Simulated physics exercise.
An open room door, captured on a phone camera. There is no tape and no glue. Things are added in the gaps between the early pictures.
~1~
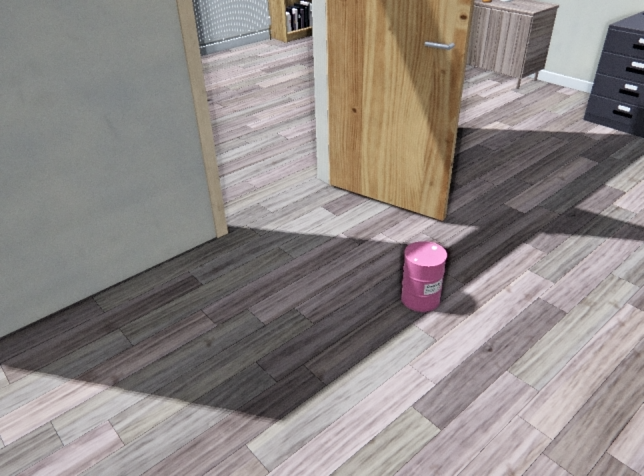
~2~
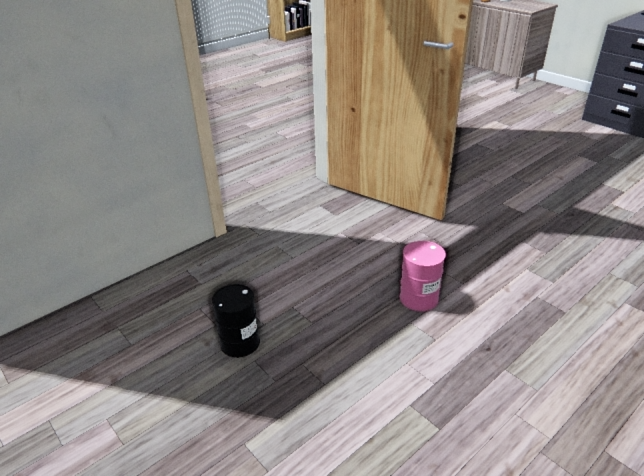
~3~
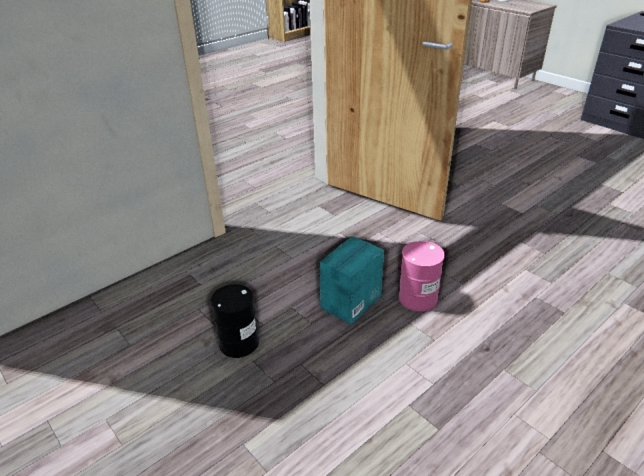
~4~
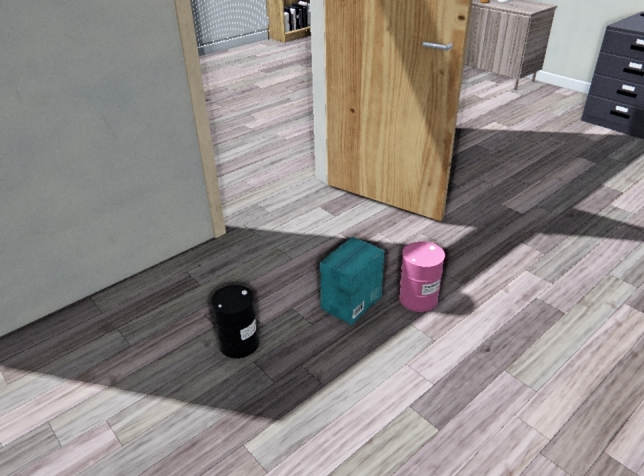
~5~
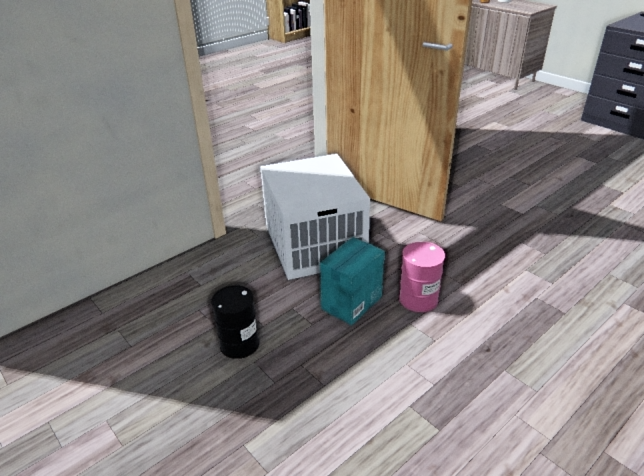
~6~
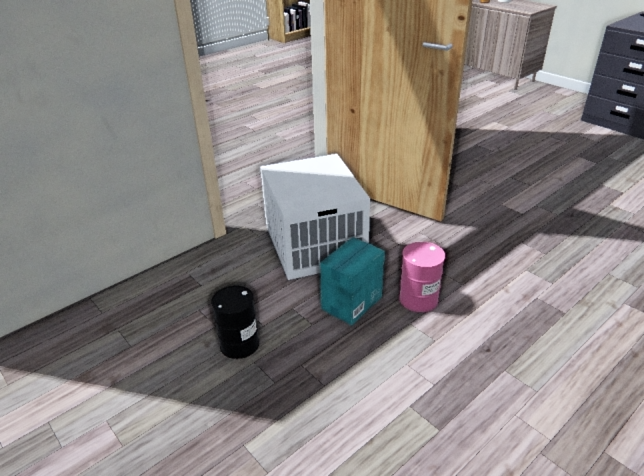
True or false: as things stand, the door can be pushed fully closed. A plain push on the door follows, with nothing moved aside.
False.
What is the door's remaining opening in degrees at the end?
About 65°.
Then, 0.60 s later than the last frame, open by 91°.
Then, 1.00 s later than the last frame, open by 73°.
When it is over, open by 63°; all 4 as before. End places, in pixels of the last picture, white chest near (313, 214).
